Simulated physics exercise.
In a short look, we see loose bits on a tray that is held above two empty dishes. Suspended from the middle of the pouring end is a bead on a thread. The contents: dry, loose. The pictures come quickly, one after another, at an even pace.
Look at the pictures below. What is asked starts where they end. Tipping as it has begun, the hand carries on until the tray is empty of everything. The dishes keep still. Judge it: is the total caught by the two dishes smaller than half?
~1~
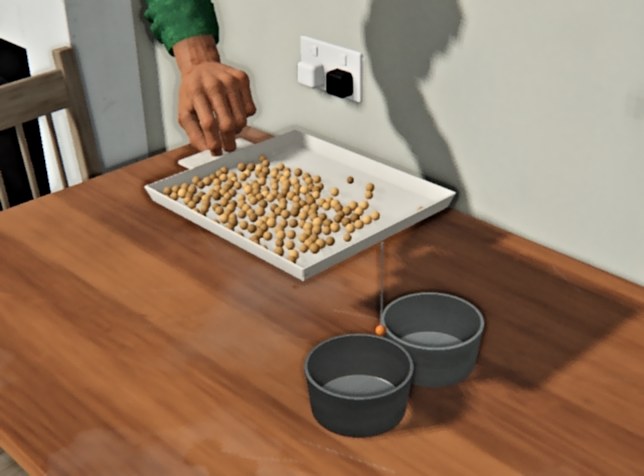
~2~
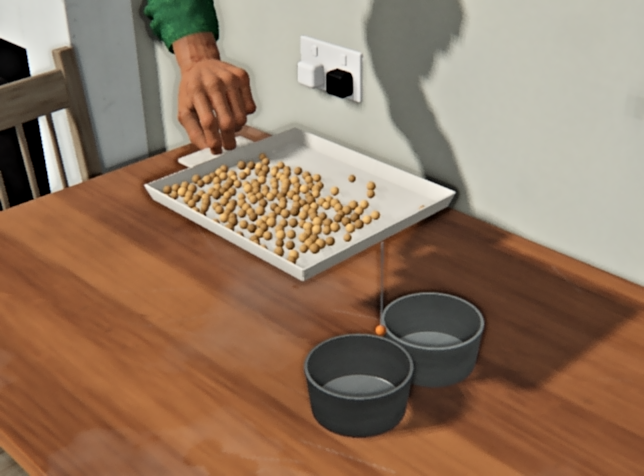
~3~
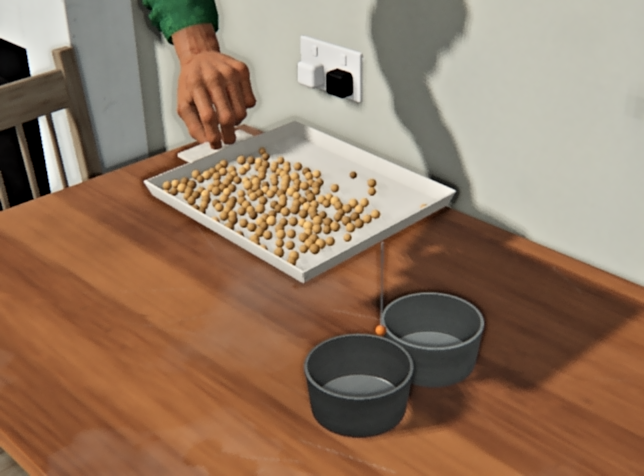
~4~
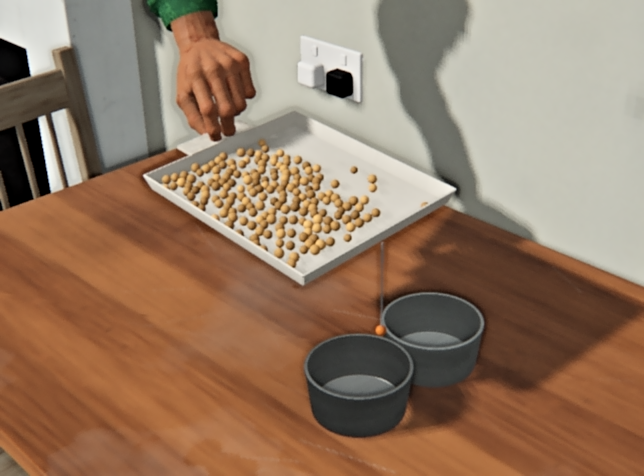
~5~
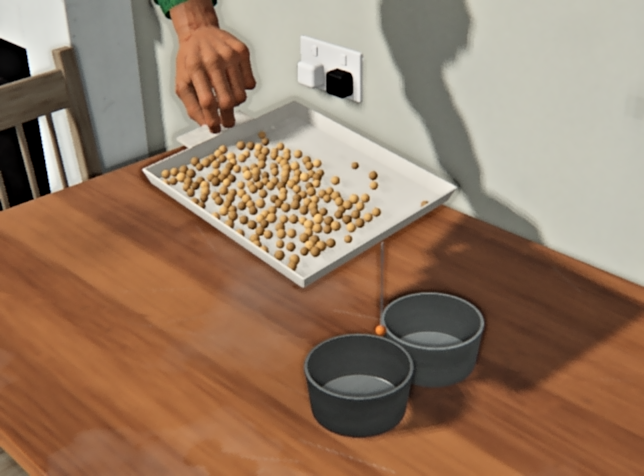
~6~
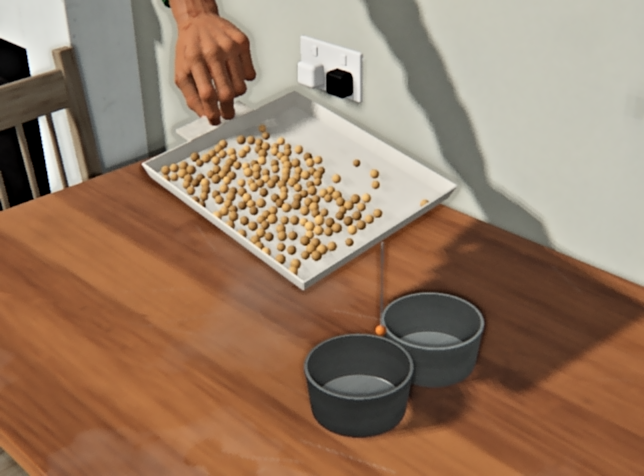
Yes: Looks like the dishes end up with a minority of it in the end.
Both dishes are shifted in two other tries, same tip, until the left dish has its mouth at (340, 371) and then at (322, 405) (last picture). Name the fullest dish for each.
It comes out as the one to the left in the first try and the one to the left in the second.
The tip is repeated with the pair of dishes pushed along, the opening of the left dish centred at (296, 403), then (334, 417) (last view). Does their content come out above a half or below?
Try 1: A majority of it. Try 2: A majority of it.
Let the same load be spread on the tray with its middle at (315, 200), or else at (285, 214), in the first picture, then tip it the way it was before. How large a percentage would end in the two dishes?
Try 1: 30 %; try 2: 30 %.
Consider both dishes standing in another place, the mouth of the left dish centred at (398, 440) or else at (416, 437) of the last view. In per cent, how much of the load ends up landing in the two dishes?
Close to 0 in a hundred first, close to 0 in a hundred second.
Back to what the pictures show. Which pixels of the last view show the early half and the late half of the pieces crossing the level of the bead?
Near (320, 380) and later near (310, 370).
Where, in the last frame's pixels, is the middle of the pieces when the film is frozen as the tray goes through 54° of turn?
I'd mark it close to (312, 271).
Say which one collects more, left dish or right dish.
Observation: The greater share ends in the dish at the left.
Just after the last frame, tray tipped steeply; the larger part on the tray; about a tenth in the left dish; about a tenth outside both; about a tenth in the air.
A moment on, tray tipped right over; just a few on the tray; roughly a quarter in the left dish; roughly two thirds outside both; just a few in the air.
Further on, tray tipped past a quarter turn; roughly a quarter in the left dish; the larger part outside both.
When it is over, tray tipped past a quarter turn; roughly a quarter in the left dish; not one in the right dish; the larger part outside both.
